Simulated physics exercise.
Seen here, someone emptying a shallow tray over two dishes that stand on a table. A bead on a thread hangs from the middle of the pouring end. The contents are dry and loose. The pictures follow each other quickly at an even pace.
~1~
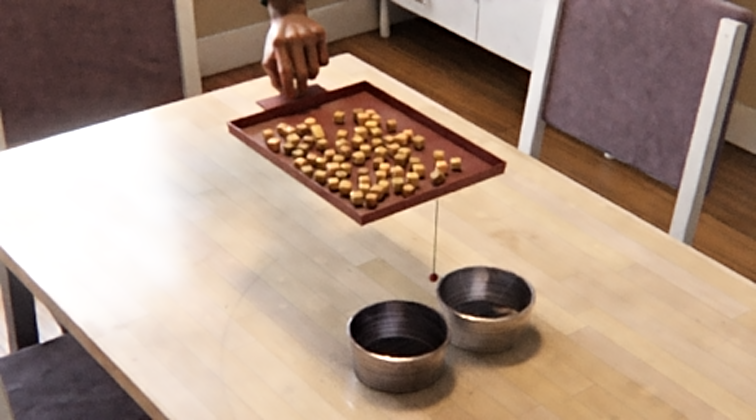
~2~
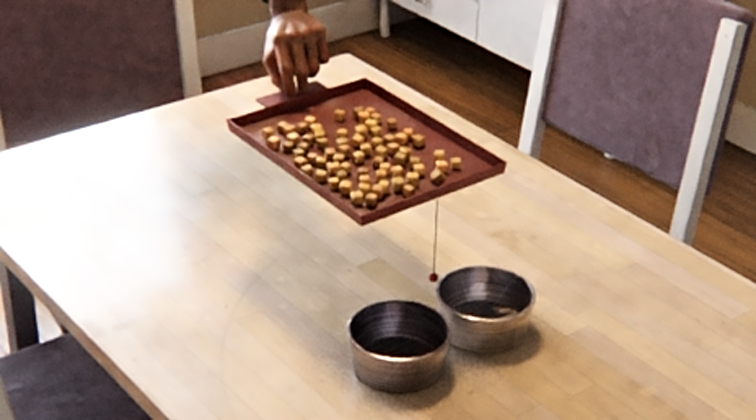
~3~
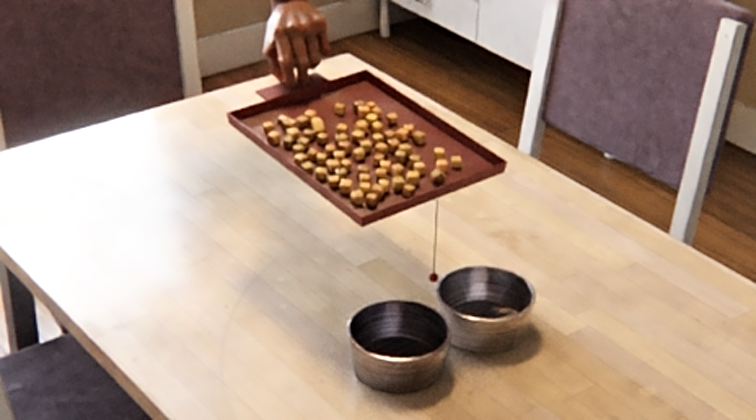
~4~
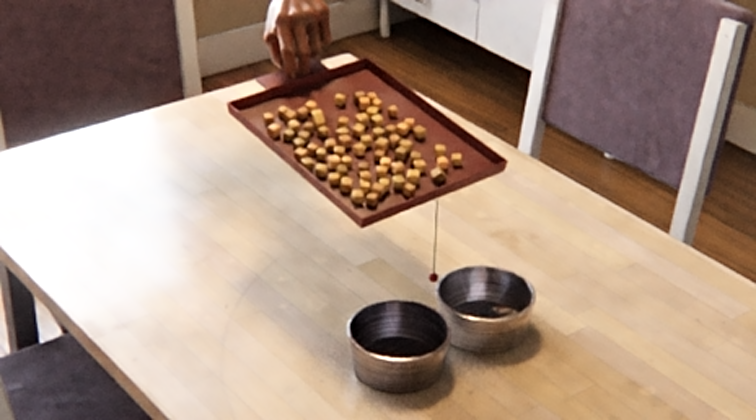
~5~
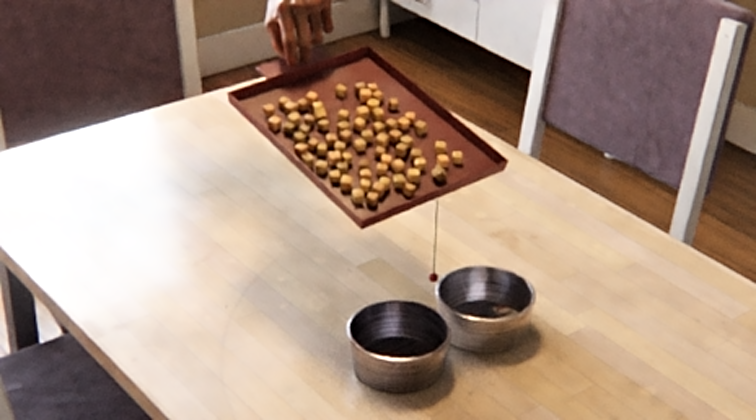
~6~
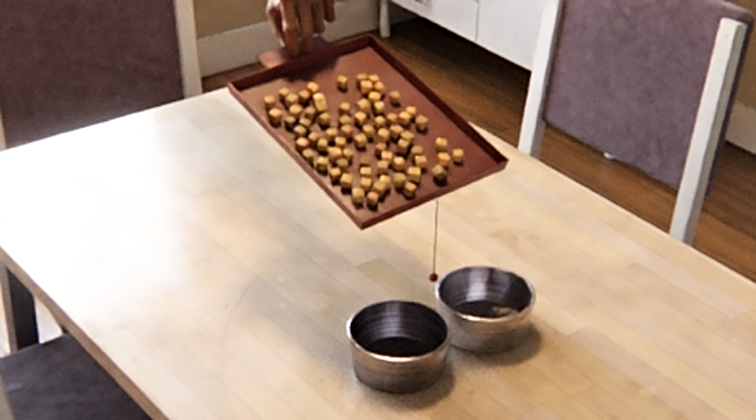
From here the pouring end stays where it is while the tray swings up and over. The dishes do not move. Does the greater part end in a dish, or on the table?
Caught overall: The larger part.
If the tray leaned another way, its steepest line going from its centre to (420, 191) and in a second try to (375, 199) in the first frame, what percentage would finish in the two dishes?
Near 80 % and 60 %.
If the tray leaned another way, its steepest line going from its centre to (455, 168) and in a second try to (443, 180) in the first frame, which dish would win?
First the dish on the right, then the dish on the right.
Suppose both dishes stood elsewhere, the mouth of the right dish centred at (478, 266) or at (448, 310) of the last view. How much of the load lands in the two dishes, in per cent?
About 10 and 70 per cent.
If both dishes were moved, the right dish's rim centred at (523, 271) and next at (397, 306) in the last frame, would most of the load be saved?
The first try: The smaller part. The second: Under half.
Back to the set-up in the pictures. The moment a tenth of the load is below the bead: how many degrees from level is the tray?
Roughly 70°.
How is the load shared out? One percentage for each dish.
About: Left dish 50, right dish 20 per cent.
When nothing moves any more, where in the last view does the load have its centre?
Roughly at (414, 366).
Shortly afterwards, tray tipped steeply; the whole lot on the tray.
Next, tray tipped right over; the bulk on the tray; a little in the left dish; only a few in the right dish; only a few outside both.
Some moments later, tray tipped past a quarter turn; near half in the left dish; near a quarter in the right dish; near a third outside both.
In the end, tray tipped past a quarter turn; near half in the left dish; near a quarter in the right dish; near a third outside both.
